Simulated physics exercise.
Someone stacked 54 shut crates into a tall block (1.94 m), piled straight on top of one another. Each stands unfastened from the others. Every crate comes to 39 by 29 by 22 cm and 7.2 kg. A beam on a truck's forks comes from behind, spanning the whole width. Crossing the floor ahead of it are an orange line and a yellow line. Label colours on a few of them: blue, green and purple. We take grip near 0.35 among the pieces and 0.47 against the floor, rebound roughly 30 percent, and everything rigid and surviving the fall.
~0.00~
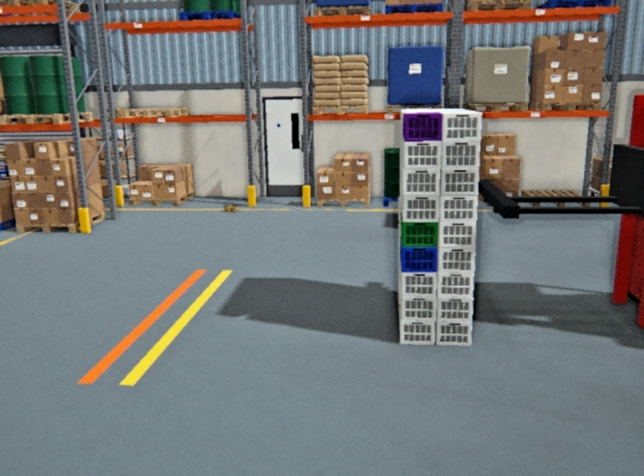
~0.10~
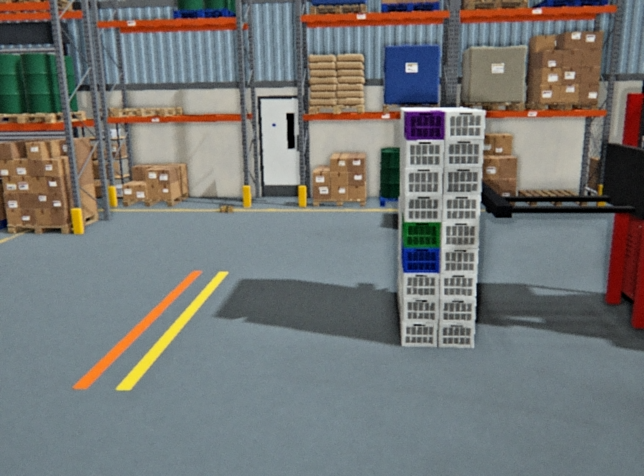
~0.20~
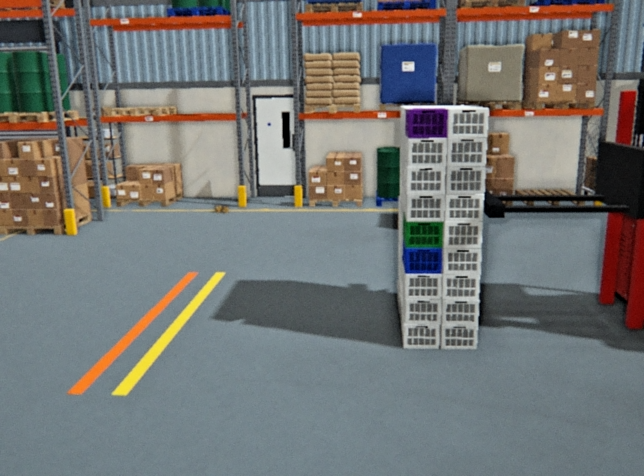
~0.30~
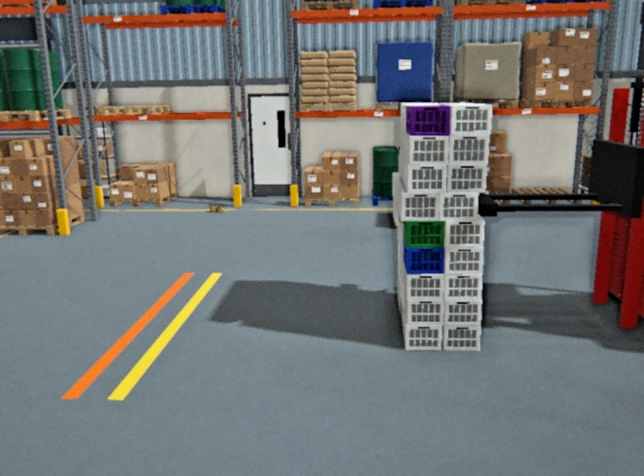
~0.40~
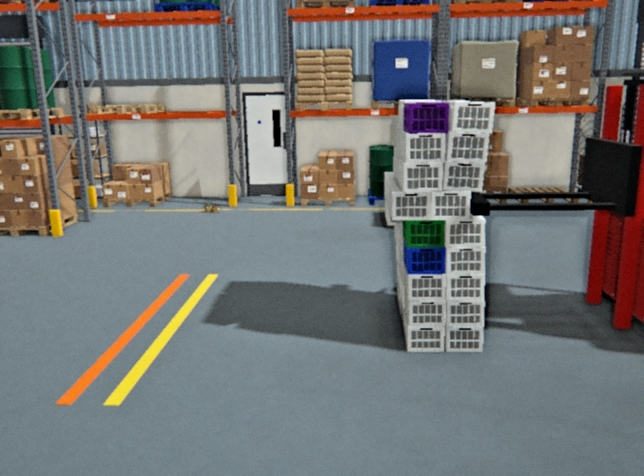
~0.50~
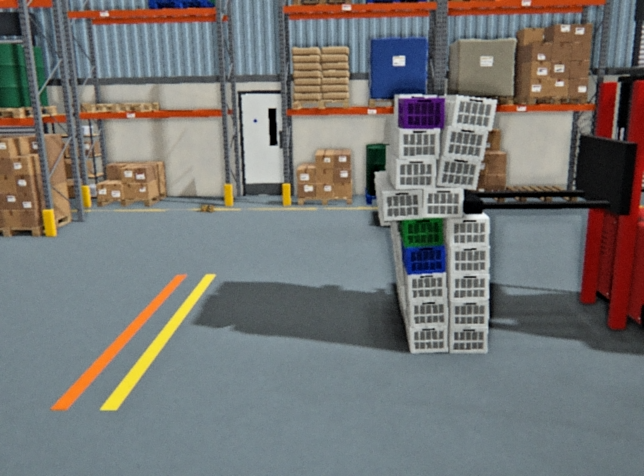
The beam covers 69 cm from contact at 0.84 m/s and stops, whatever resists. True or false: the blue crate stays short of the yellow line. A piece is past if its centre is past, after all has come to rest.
True.
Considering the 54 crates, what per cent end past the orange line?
Close to 5 percent.
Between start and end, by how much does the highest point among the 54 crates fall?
I make it close to 60 cm.
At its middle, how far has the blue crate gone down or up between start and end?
Its middle finishes around 55 cm lower.
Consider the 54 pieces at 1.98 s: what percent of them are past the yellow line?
At that instant, 10 percent.
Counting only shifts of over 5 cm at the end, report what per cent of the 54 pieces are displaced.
80 in a hundred end up shifted.
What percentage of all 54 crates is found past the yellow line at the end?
15 %.
After 0.70 s, none of the 54 crates past the yellow line, 45 disturbed; blue crate 11° from how it stood; green crate 11° from how it stood.
After 1.04 s, none of the 54 crates past the yellow line, 45 disturbed; blue crate 26° from how it stood; green crate 26° from how it stood.
After 1.40 s, none of the 54 crates past the yellow line, 49 disturbed; blue crate 56° from how it stood, 27 cm lower; purple crate on its side.
After 1.98 s, 5 of the 54 crates past the yellow line; blue crate on its side; purple crate on its side.
In the end (3.2 s), 7 of the 54 crates past the yellow line; blue crate on its side; green crate on its side; purple crate on its side. From the last view, middles, blue crate near (307, 335), green crate near (278, 335).
